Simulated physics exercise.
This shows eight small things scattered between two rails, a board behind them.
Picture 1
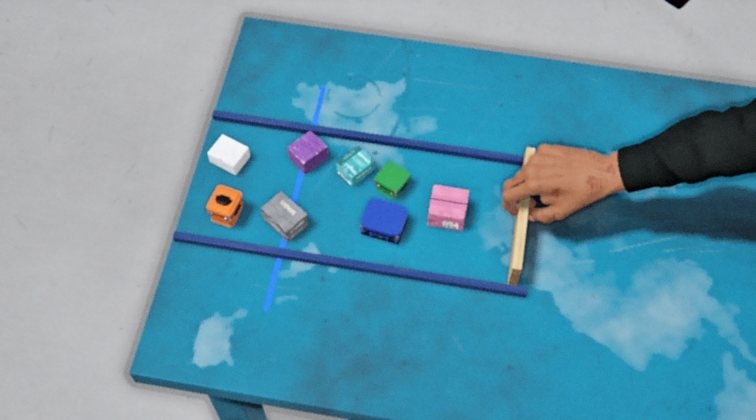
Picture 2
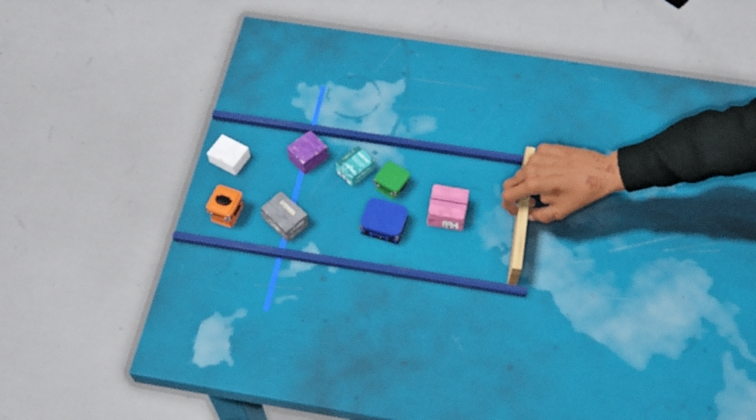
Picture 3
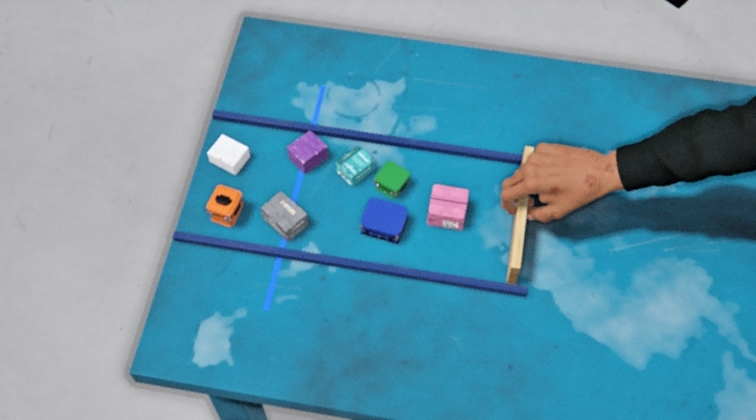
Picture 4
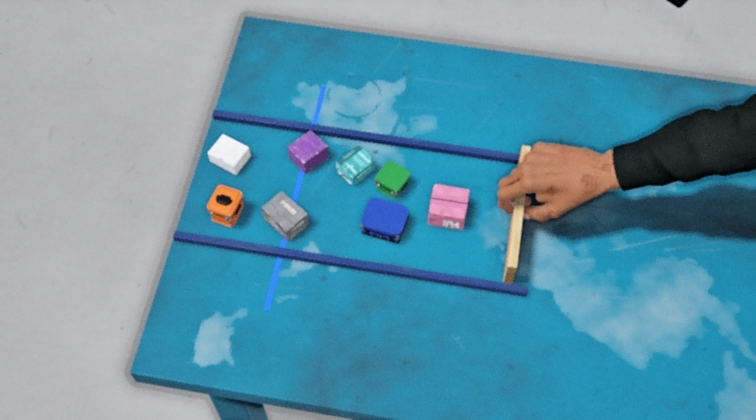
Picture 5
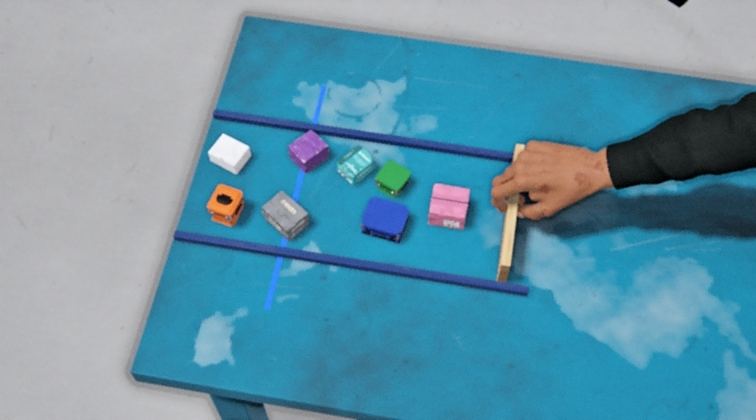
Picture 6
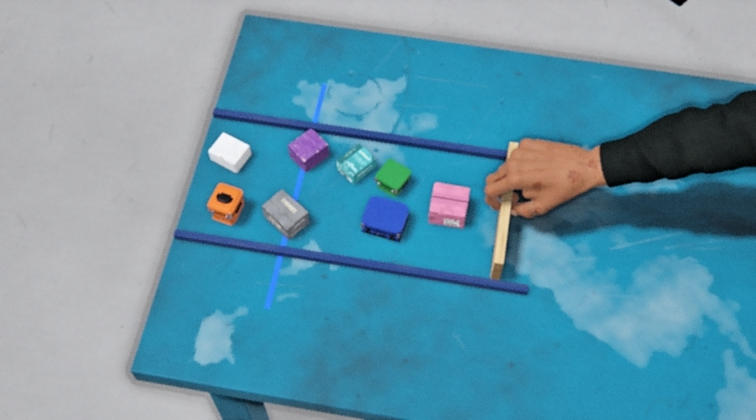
A hand in a dark sleeve grips a light wooden board at the right of a worn blue table, seen from above at an angle against a pale floor. Between two dark blue rails sit eight small objects, white and orange at left, purple and grey by a blue tape line, then turquoise, green, blue and pink. The hand holds nearly still, then slides the board slightly left, while the objects and camera stay still.
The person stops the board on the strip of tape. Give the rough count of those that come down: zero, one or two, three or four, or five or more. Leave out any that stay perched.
In the end the number that fall off is zero.
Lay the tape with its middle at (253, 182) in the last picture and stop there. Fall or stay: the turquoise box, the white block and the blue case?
The turquoise box survives, the white block falls, the blue case is kept.
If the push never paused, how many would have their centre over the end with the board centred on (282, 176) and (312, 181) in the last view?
In that order 1 and 0.
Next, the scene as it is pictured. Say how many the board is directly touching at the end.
It touches 3.
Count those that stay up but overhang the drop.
1 of them.
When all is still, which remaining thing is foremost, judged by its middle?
Foremost is the white block.
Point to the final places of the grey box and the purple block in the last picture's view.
The grey box at (240, 215), the purple block at (243, 141).
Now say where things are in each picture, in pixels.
White block (229, 155); orange case (226, 207); grey box (285, 217); board (522, 216); tape (297, 191), in the first frame.
Orange case (226, 207); purple block (308, 153), in the second frame.
Grey box (285, 216); board (520, 215), in the third frame.
White block (229, 155); green case (393, 180), in the fourth frame.
Orange case (227, 206); turquoise box (356, 165), in the fifth frame.
White block (230, 153); orange case (227, 205); grey box (286, 214); board (505, 210); tape (298, 189), in the sixth frame.
Soon after, none off yet; white block at rest near (230, 153); orange case at rest near (227, 205); grey box at rest near (286, 214).
After that, none off yet; white block at rest near (230, 153); orange case at rest near (227, 205); grey box displaced a little near (276, 219).
In the end, the number that fall off is zero.
